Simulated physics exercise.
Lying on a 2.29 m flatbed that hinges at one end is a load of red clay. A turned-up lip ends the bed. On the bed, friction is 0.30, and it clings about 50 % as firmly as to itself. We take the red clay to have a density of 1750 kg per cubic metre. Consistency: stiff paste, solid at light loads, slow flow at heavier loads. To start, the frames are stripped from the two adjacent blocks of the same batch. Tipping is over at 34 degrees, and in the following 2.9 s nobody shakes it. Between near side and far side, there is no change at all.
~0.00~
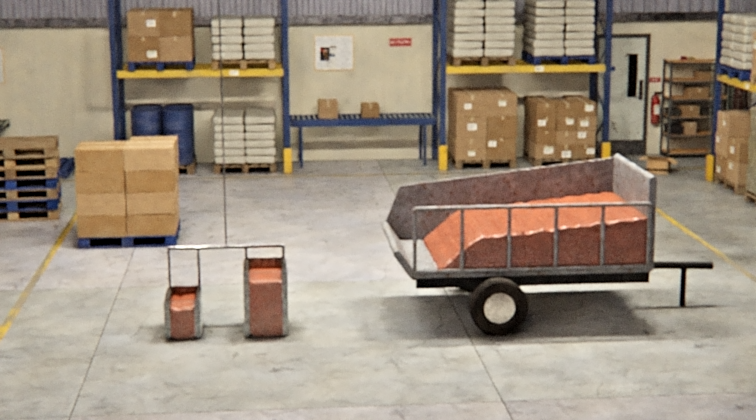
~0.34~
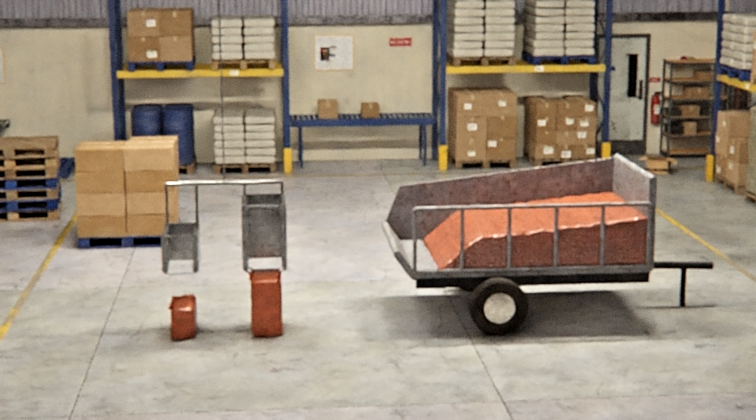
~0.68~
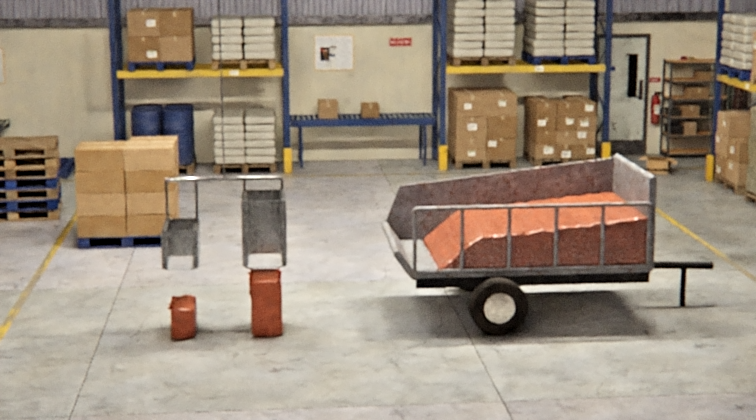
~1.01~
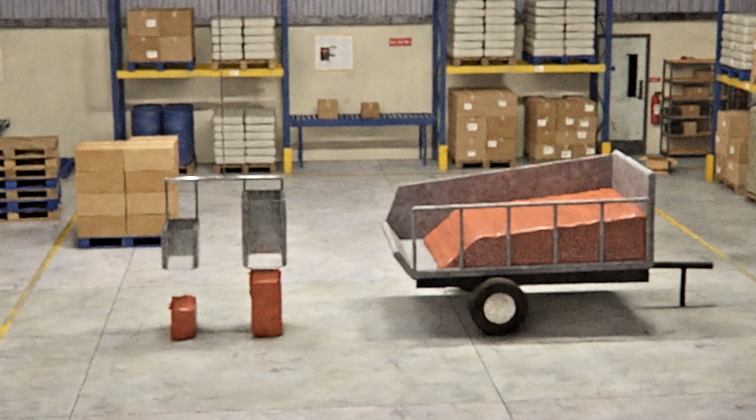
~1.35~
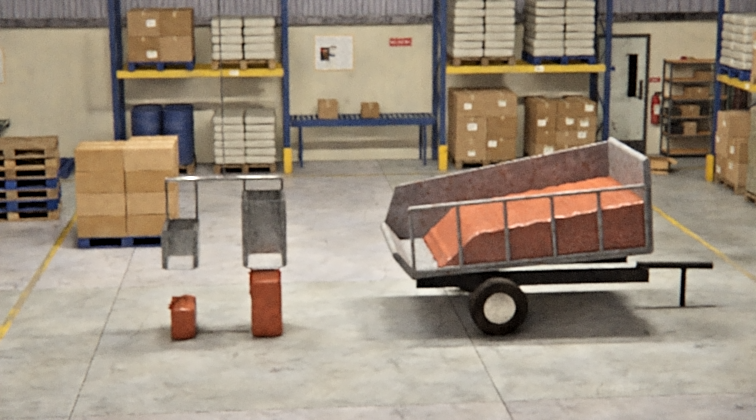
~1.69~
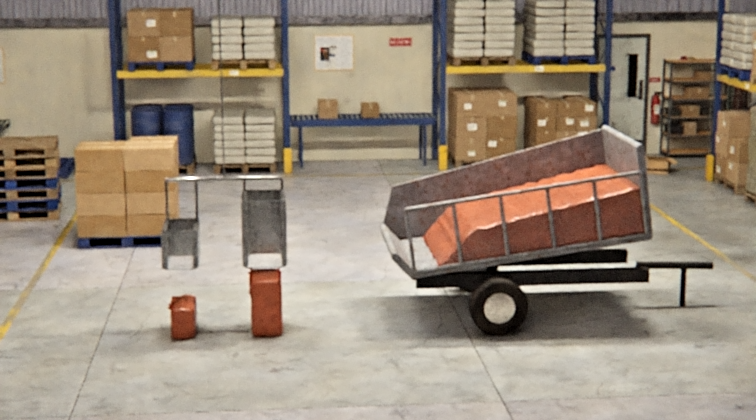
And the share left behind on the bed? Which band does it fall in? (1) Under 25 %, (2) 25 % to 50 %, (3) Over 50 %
3, over 50 %.
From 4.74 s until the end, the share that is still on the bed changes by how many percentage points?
Result: Close to 10 percent.
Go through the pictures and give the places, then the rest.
In the first picture, top of the high end at (650, 180), tilt 0 degrees; leading edge of the red clay at (443, 267); blocks stand 31 cm, 56 cm (left to right).
In the second picture, top of the high end at (650, 180), tilt 0 degrees; leading edge of the red clay at (443, 267); blocks stand 31 cm, 56 cm (left to right).
In the third picture, top of the high end at (650, 180), tilt 0 degrees; leading edge of the red clay at (443, 267); blocks stand 31 cm, 56 cm (left to right).
In the fourth picture, top of the high end at (648, 176), tilt 1 degrees; leading edge of the red clay at (442, 269); blocks stand 31 cm, 56 cm (left to right).
In the fifth picture, top of the high end at (643, 163), tilt 4 degrees; leading edge of the red clay at (442, 267); blocks stand 31 cm, 56 cm (left to right).
In the sixth picture, top of the high end at (637, 149), tilt 8 degrees; leading edge of the red clay at (442, 266); blocks stand 31 cm, 56 cm (left to right).
After 2.60 s, the tilt is 17 degrees and 100 % is on the bed.
After 3.67 s, the tilt is 28 degrees and 100 % is on the bed.
After 4.74 s, the tilt is 34 degrees and 100 % is on the bed.
After 5.81 s, the tilt is 34 degrees and 97 % is on the bed.
After 7.26 s, at the end, the tilt is 34 degrees and 91 % is on the bed.
